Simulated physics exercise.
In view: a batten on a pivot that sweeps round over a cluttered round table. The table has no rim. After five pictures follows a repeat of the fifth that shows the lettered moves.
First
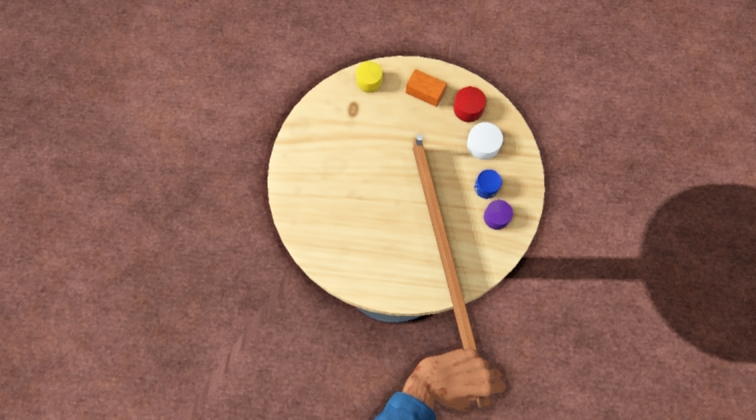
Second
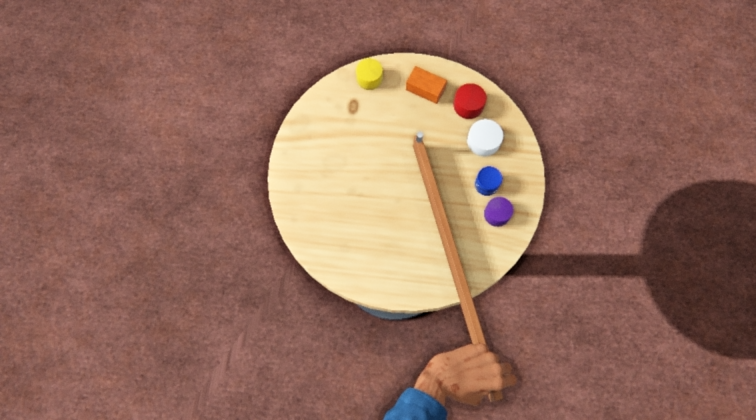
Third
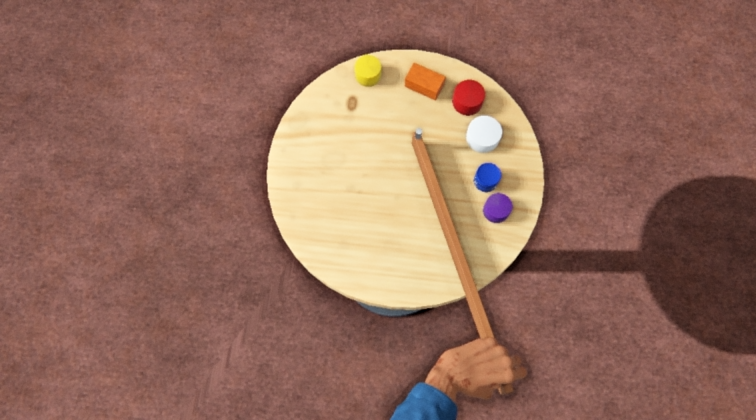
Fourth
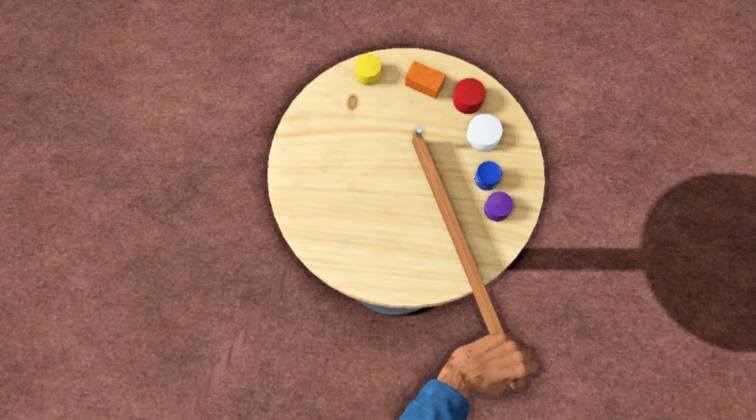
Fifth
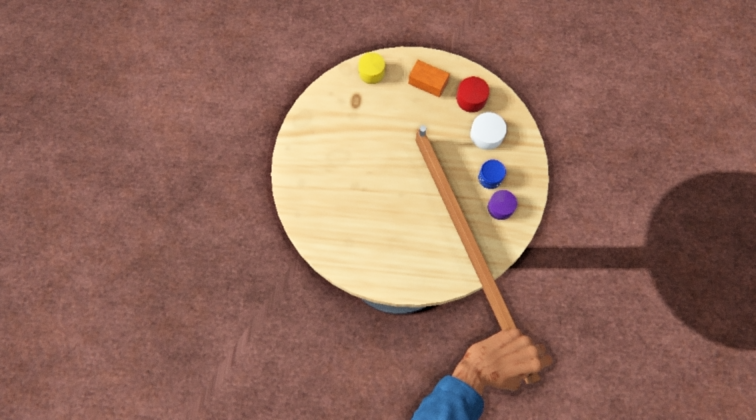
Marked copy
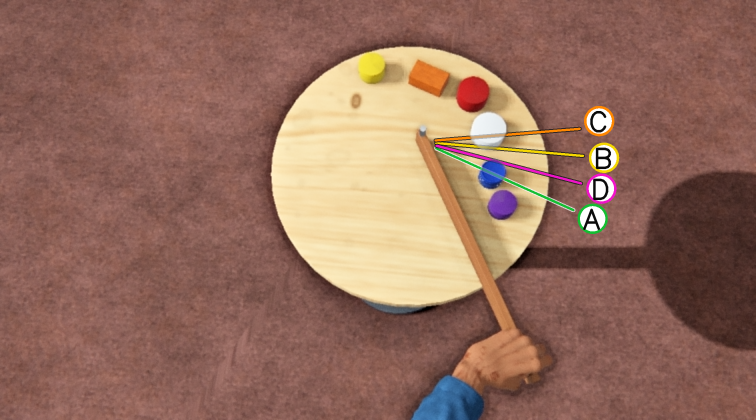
A hand slowly swings a pivoted wooden batten rightward over a round table, while the coloured objects on top stay in place.
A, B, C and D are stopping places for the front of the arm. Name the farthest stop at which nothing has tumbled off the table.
Line B.
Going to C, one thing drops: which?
The purple tin goes over.
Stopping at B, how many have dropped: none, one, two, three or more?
By then, none.
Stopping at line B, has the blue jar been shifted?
By then, yes.
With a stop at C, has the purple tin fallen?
By then, yes.
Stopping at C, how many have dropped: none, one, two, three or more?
One.
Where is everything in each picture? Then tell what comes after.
In the first picture, white tin (485, 141); yellow tin (370, 77); arm (439, 222).
In the second picture, arm (443, 218); blue jar (488, 181).
In the third picture, arm (446, 214); orange block (425, 82).
In the fourth picture, arm (450, 211); yellow tin (369, 69).
In the fifth picture, arm (457, 208); blue jar (492, 175); purple tin (502, 205); orange block (429, 79).
On the marked copy, A at (504, 179); B at (509, 150); C at (508, 134); D at (508, 164).
Following B. Soon after the start, arm (485, 190); purple tin (509, 199); yellow tin (372, 68).
Later, arm (503, 163); purple tin (531, 165); blue jar (503, 155).
In the end, arm (507, 141); purple tin (539, 137); blue jar (514, 135); nothing has fallen.
As for the rest, A is safe but short; C drops the purple tin; D is safe but short.
